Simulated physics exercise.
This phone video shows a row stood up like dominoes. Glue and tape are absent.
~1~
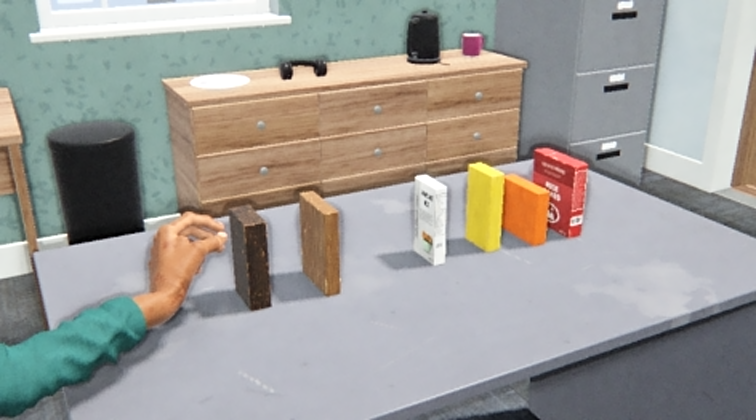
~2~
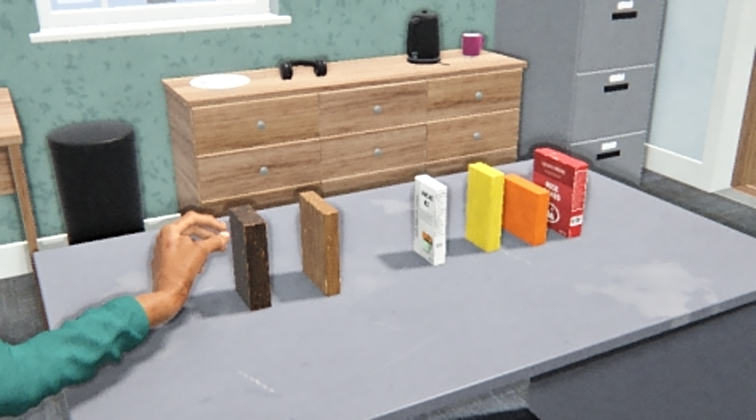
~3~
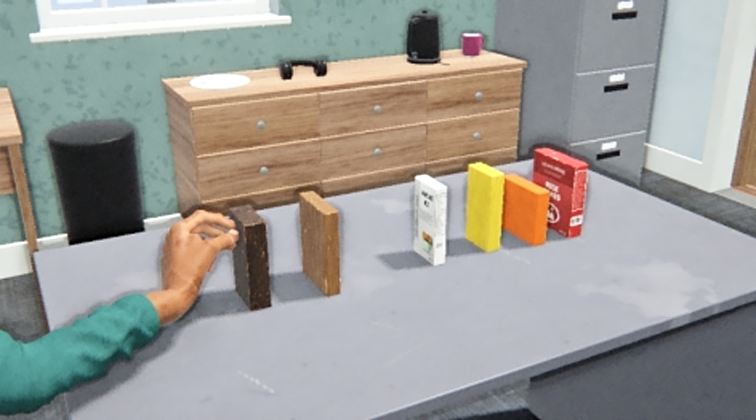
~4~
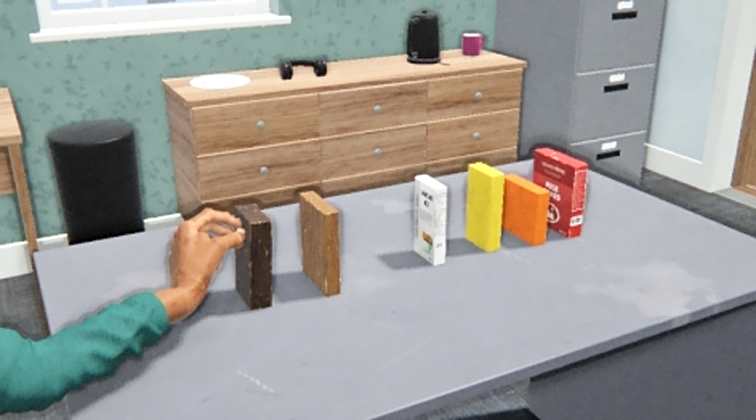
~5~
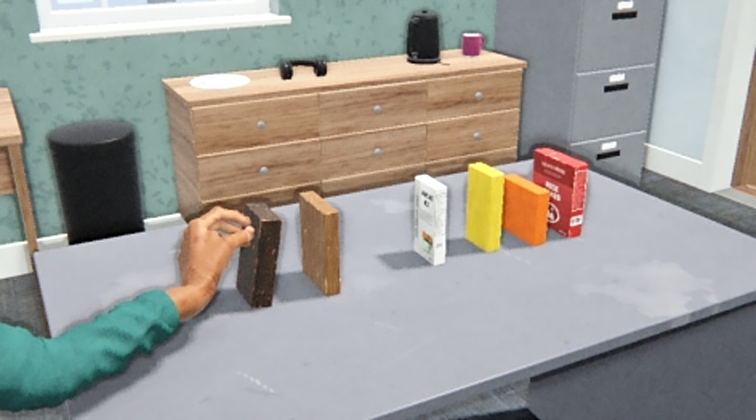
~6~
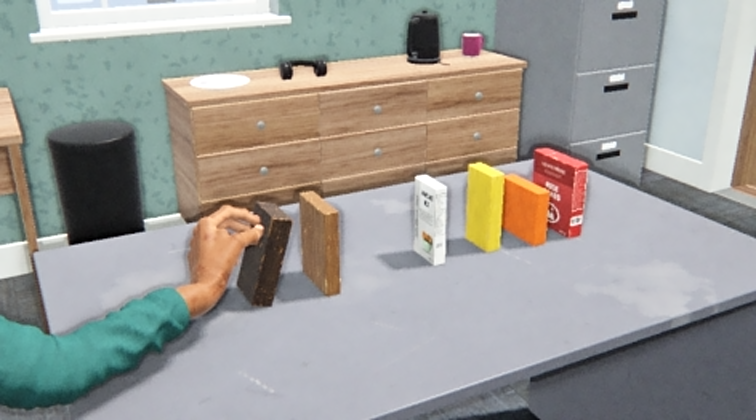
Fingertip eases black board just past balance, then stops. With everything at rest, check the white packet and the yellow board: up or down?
The white packet is up. The yellow board is up.
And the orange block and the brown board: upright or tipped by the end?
So the orange block does not fall, and the brown board comes down.
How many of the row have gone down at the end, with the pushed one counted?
That makes 2 altogether.
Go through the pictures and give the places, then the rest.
In the first picture, white packet (430, 220); yellow board (484, 207).
In the second picture, brown board (319, 243); orange block (523, 210).
In the third picture, brown board (319, 243); orange block (523, 210).
In the fourth picture, black board 4° over; brown board (319, 243); orange block (523, 210).
In the fifth picture, black board 10° over; brown board (319, 243); orange block (523, 209).
In the sixth picture, black board 17° over; white packet (430, 220); yellow board (484, 207).
Then, 0.30 s on from there, black board 61° over; brown board turned 30° from how it was put.
Then, 0.40 s on from there, black board 79° over; brown board on its side.
In the end, toppled on the table, brown board; the other 3 unmoved. At the end, from the last picture's camera, white packet near (430, 220), yellow board near (484, 207).
